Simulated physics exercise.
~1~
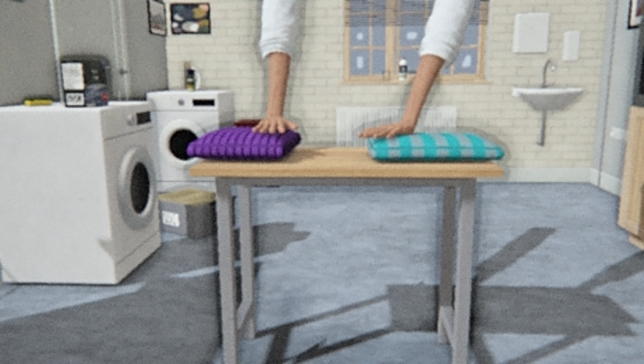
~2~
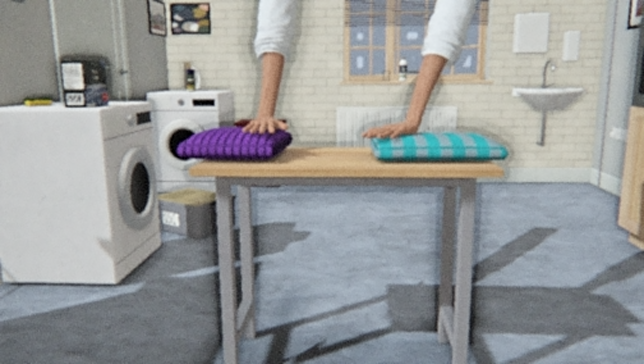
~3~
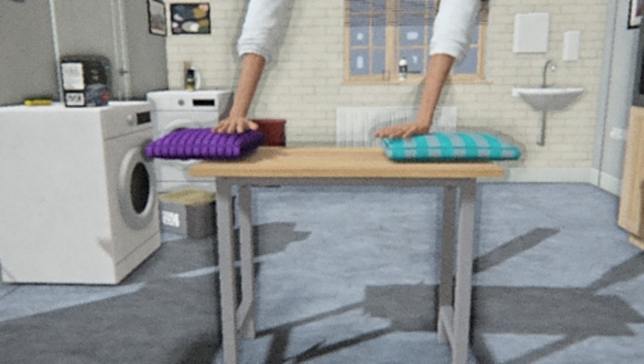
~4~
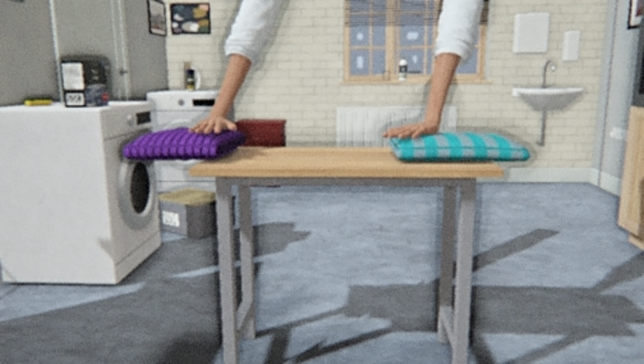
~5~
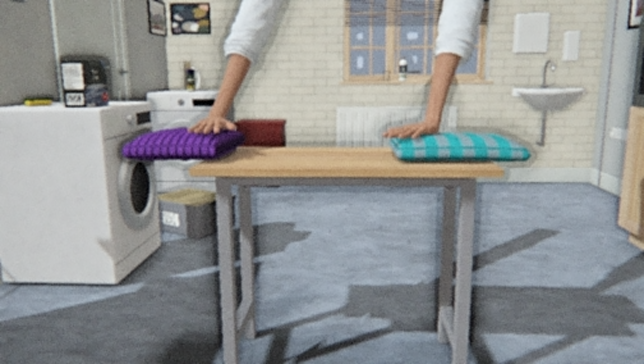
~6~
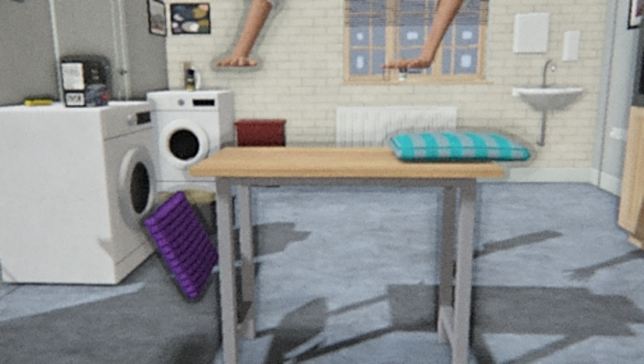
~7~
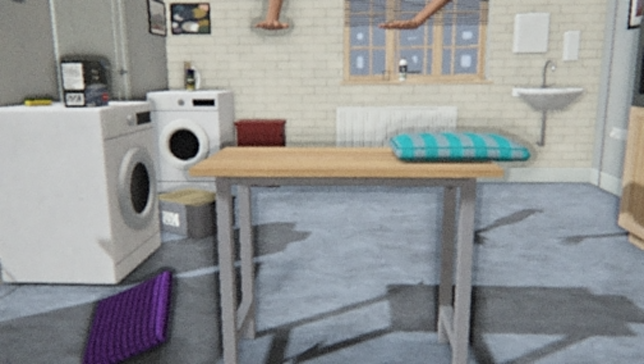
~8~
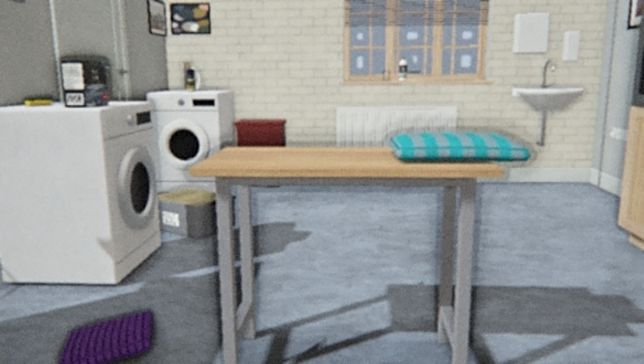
In a laundry room, two hands slid a purple cushion left and a turquoise striped pillow right until both stuck out over the ends of a small table, then let go; the cushion tumbled to the floor while the pillow stayed put.
